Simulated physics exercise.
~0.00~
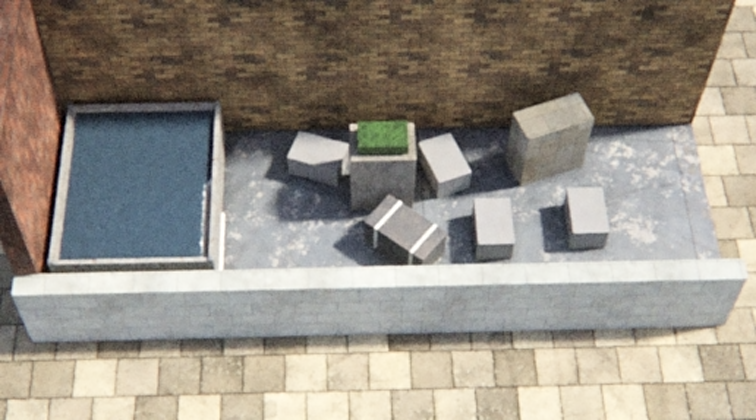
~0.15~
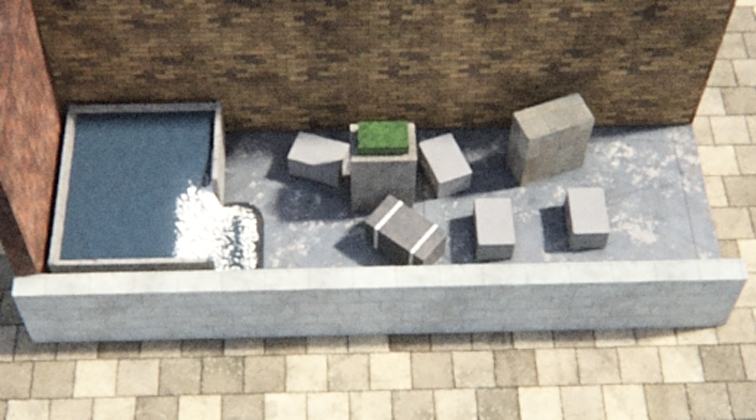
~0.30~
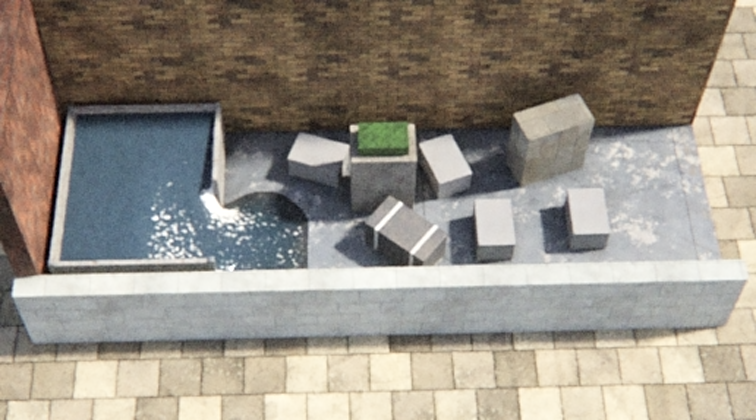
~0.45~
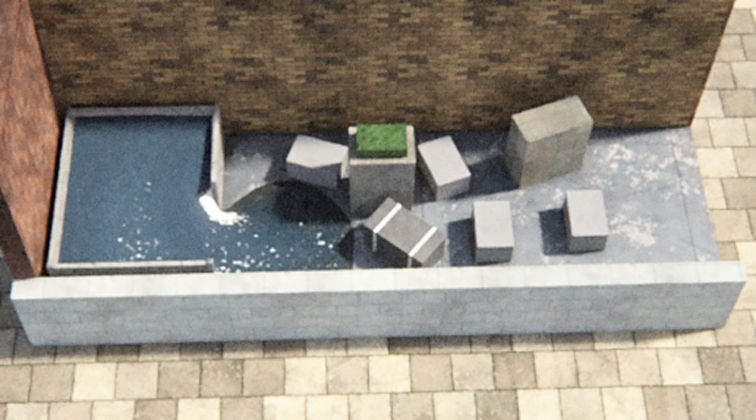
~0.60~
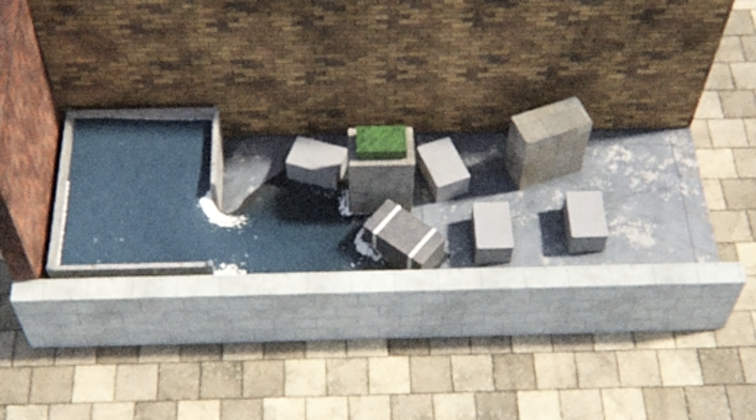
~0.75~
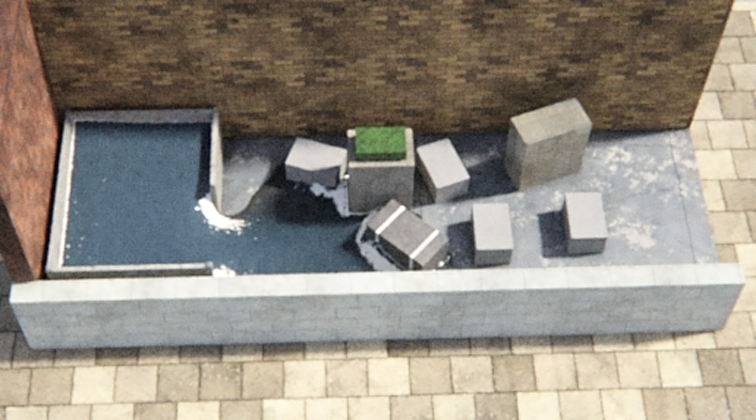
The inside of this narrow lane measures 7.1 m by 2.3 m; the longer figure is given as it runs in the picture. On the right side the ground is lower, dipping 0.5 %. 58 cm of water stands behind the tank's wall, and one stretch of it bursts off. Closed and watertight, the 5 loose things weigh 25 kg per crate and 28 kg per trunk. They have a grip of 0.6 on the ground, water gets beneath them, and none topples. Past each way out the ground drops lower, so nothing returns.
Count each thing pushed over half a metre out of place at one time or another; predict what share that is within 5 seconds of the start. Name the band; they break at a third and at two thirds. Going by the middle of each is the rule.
That comes to from one to two thirds.
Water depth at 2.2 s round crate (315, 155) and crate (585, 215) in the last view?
First about 5 cm, second about 4 cm.
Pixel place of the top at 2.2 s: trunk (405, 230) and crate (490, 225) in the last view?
(547, 196) and (585, 205), roughly.
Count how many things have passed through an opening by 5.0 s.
I count 3 of them.
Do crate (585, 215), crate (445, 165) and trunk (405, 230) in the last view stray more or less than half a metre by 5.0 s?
Well, the first one's too far, the next one's not that far and the last one's too far.
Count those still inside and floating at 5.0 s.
I'd say 0 of them.
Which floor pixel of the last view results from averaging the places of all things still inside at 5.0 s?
That lands at roughly (375, 171).
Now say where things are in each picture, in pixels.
In the first picture, a trunk at (406, 227), on the bottom; a crate at (588, 210), on the bottom; 3.1 m2 under water; 0 of 5 have shifted.
In the second picture, a trunk at (406, 227) rests on the ground; a crate at (588, 210), on the bottom; 3.6 m2 under water; 0 of 5 have shifted.
In the third picture, a trunk at (406, 228), on the bottom; a crate at (588, 211), on the bottom; 4.3 m2 under water; 0 of 5 have shifted.
In the fourth picture, a trunk at (405, 230) rests on the ground; a crate at (587, 213), on the bottom; 5.1 m2 under water; 0 of 5 have shifted.
In the fifth picture, a trunk at (404, 231), on the bottom; a crate at (587, 214), on the bottom; water covers 5.6 m2; 0 of 5 have shifted.
In the sixth picture, a trunk at (407, 232) rests on the ground, 4 cm from its start; a crate at (586, 215), on the bottom; 5.9 m2 under water; 0 of 5 have shifted.
After 1.1 s 0 of 5 are over 50 cm from their spots; 0 afloat.
After 2.2 s 2 of 5 are over 50 cm from their spots; 1 afloat.
After 3.5 s 3 of 5 are over 50 cm from their spots; 0 afloat.
After 5.0 s 3 of 5 are over 50 cm from their spots, and 3 have been at some point; 0 afloat.
